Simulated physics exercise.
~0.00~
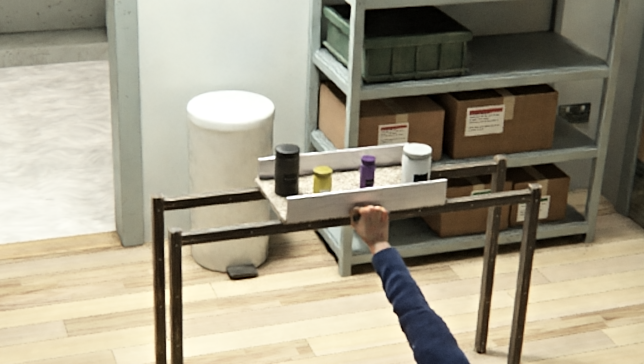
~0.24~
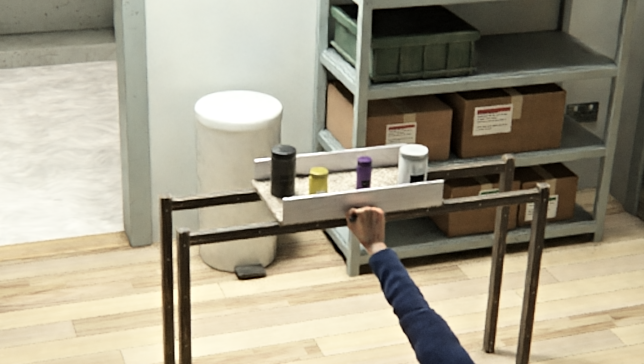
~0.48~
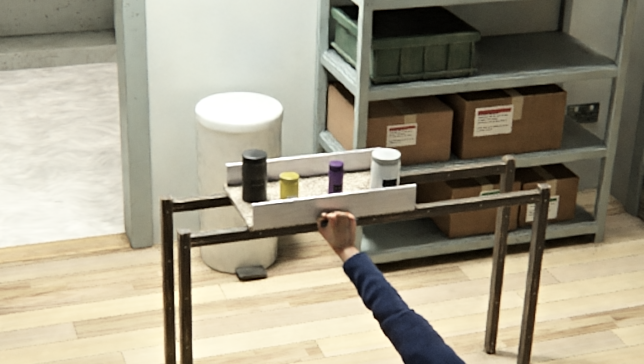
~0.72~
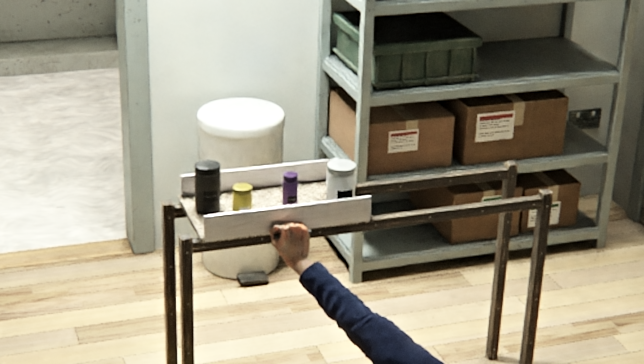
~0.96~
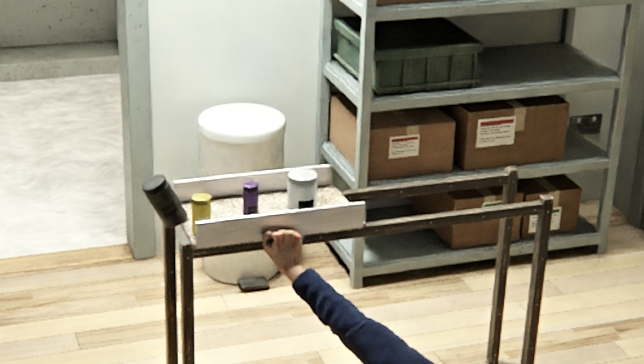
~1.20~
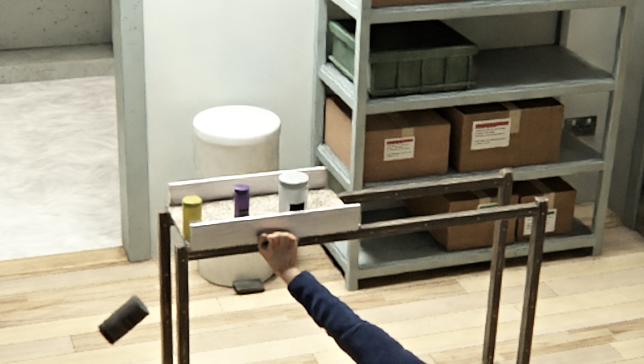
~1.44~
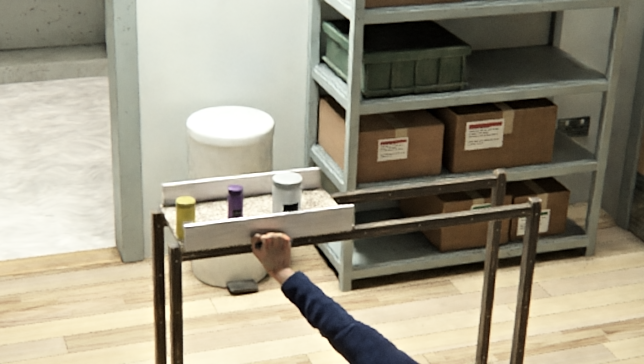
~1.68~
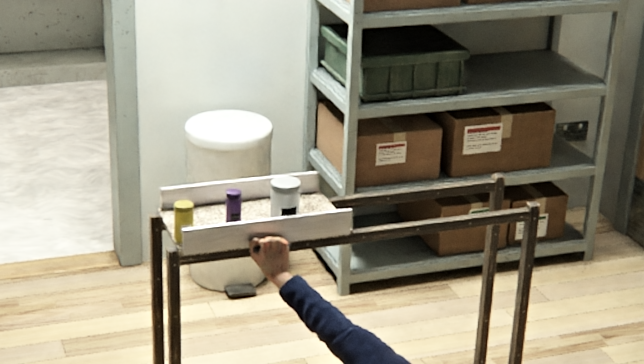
A pale tray with raised long sides rests across two dark metal rails in a storeroom, seen from slightly above, with a white bin and grey shelves of boxes behind. On it stand, left to right, a black jar, a yellow shaker, a purple shaker and a white jar. A hand in a dark blue sleeve grips the near side and slides the tray left. As it reaches the left end of the rails, the black jar tips off the open end and tumbles toward the floor, out of view. The tray stays there, the other three still upright on it.
